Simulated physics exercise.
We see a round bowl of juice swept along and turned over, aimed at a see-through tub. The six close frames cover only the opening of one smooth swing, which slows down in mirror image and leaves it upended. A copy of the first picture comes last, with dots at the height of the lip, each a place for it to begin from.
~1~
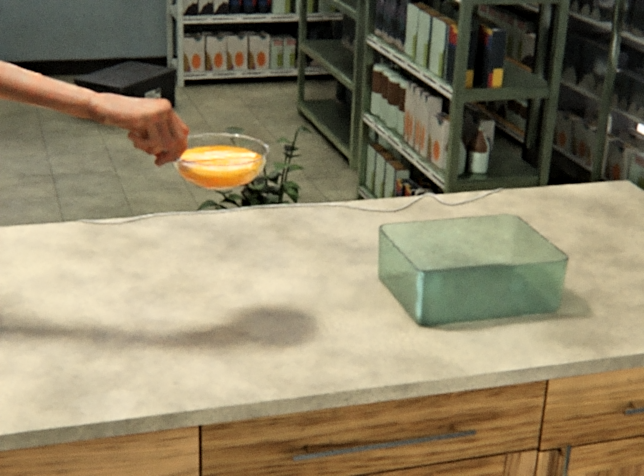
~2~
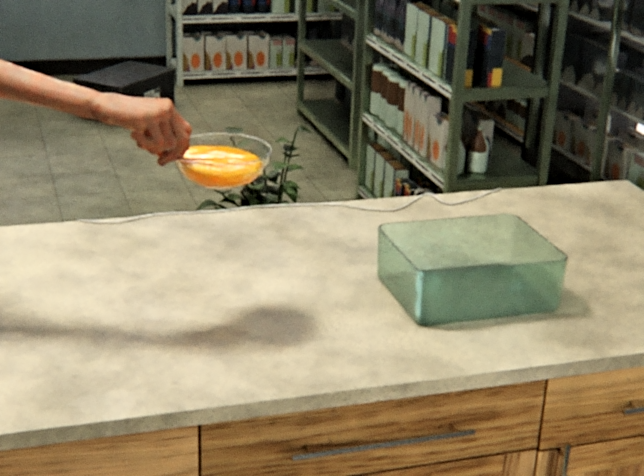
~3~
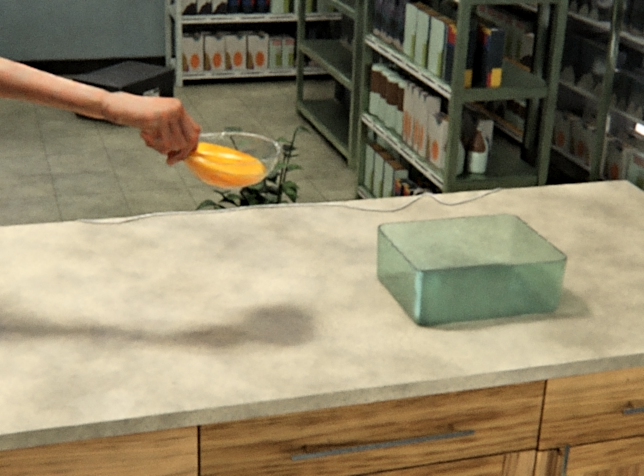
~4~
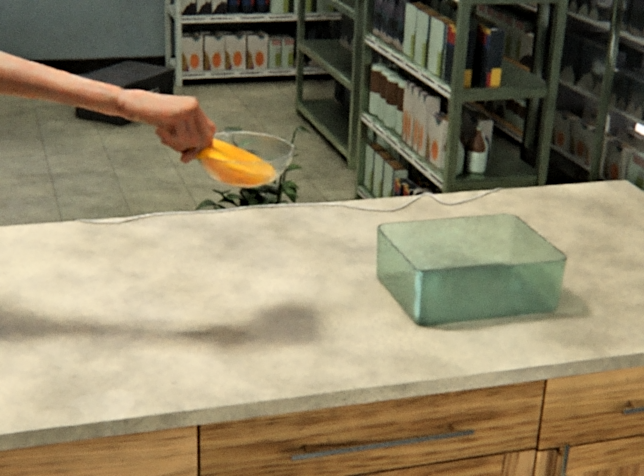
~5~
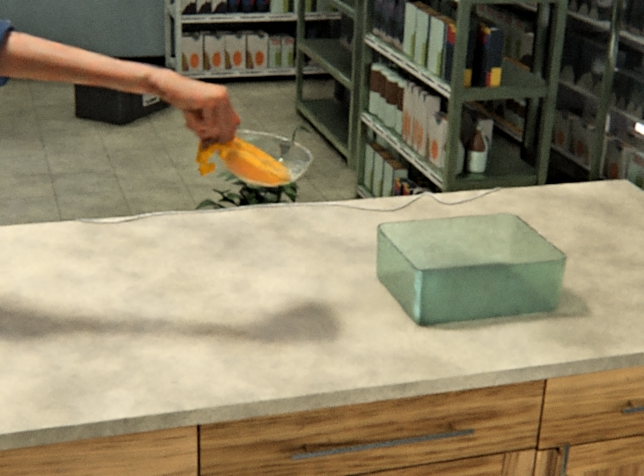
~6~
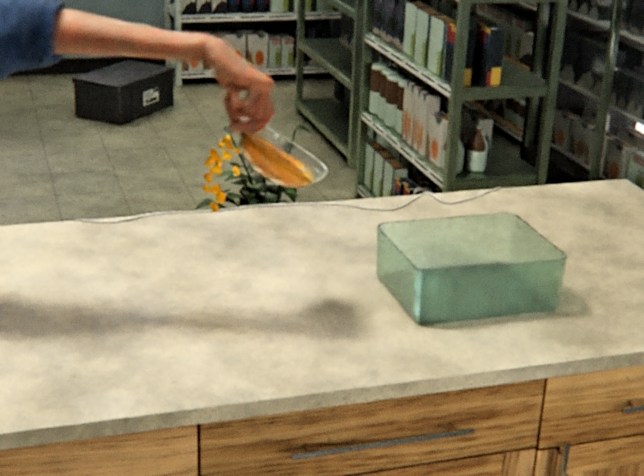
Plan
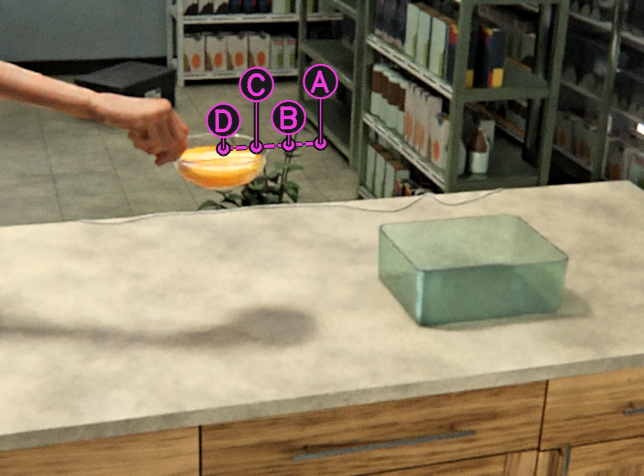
A round clear bowl of orange juice, gripped by a hand from the left, starts roughly level above a pale counter with a see-through green tub on the right. The hand carries it slowly rightward, the juice slopping over its left rim. The bowl then tilts down to the right as orange drops scatter below the hand.
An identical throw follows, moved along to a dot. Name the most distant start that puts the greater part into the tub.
B will do.
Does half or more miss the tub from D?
Yes.
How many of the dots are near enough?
Two of them.
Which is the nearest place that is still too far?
Here it is place C.
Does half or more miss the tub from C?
Yes, that goes wrong.
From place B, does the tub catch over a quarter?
Yes, it does.
On the marked copy, A at (320, 143); B at (288, 145); C at (256, 146); D at (223, 148).
With A, about 69 % lands in the tub, 11 % falls short and 21 % goes beside or beyond.
With B, about 67 % lands in the tub, 21 % falls short and 12 % goes beside or beyond.
With C, about 26 % lands in the tub, 67 % falls short and 6 % goes beside or beyond.
With D, about 0 % lands in the tub, 99 % falls short.
